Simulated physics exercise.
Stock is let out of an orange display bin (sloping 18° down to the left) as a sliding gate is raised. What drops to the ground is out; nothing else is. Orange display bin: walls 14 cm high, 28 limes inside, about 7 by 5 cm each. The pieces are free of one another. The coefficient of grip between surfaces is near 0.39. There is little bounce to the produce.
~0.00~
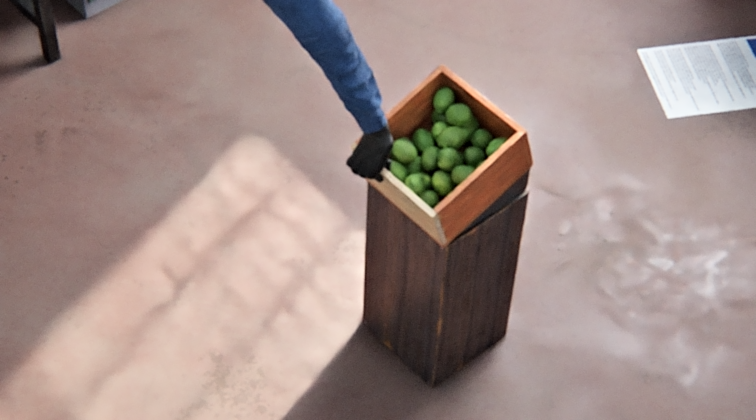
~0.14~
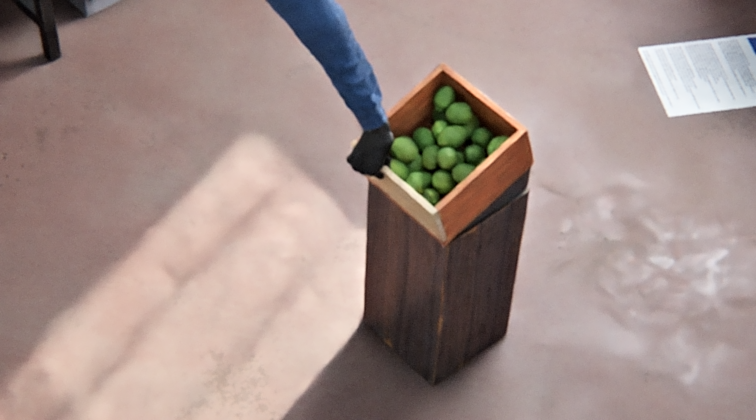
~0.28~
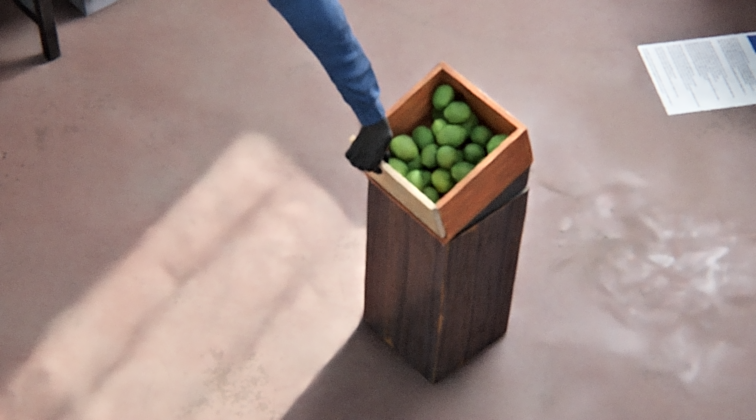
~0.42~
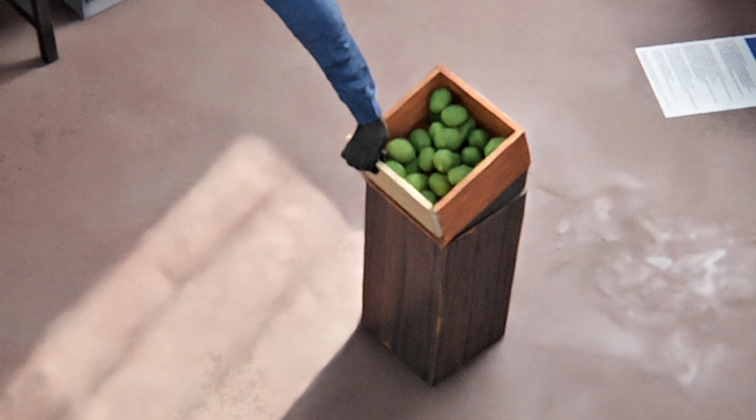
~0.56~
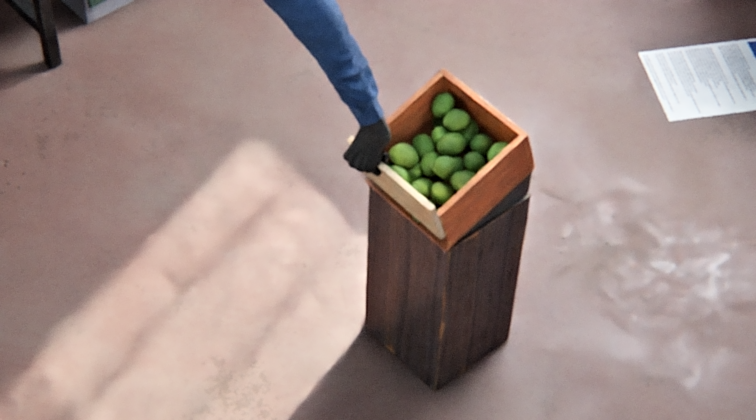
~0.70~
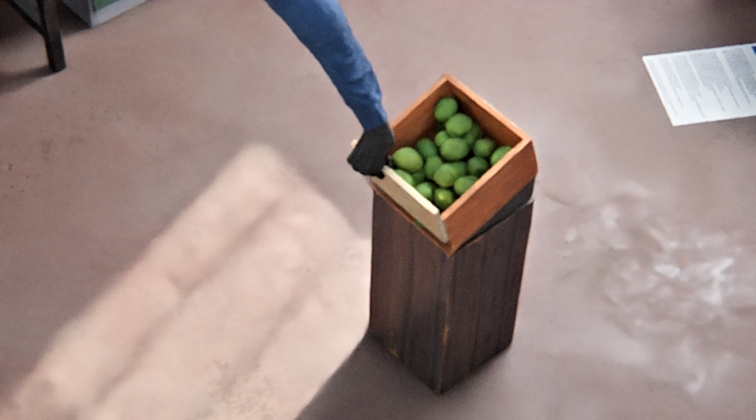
Gloved hand slowly raising the pale gate of an orange wooden bin of limes on a dark stand, the limes shifting slightly.
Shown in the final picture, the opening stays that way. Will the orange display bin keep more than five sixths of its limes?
Yes.
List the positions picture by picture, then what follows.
In the first frame (each is followed by its nearest rim corner in this view), orange display bin, (435, 211); gate raised by 0 cm; none has fallen clear.
The second frame shows orange display bin, (436, 210); gate raised by 1 cm.
The third frame shows orange display bin, (436, 208); gate raised by 2 cm.
The fourth frame shows orange display bin, (433, 211); gate raised by 4 cm.
The fifth frame shows orange display bin, (437, 215); gate raised by 5 cm.
The sixth frame shows orange display bin, (441, 219); gate raised by 5 cm; none has fallen clear.
After 1.11 s, orange display bin 28 in, 0 out.
After 1.61 s, orange display bin 28 in, 0 out.
After 2.33 s, orange display bin 28 in, 0 out.
When it is over (at 3.24 s), orange display bin 28 in, 0 out. Asked share, 0 of 28, 0 per cent.
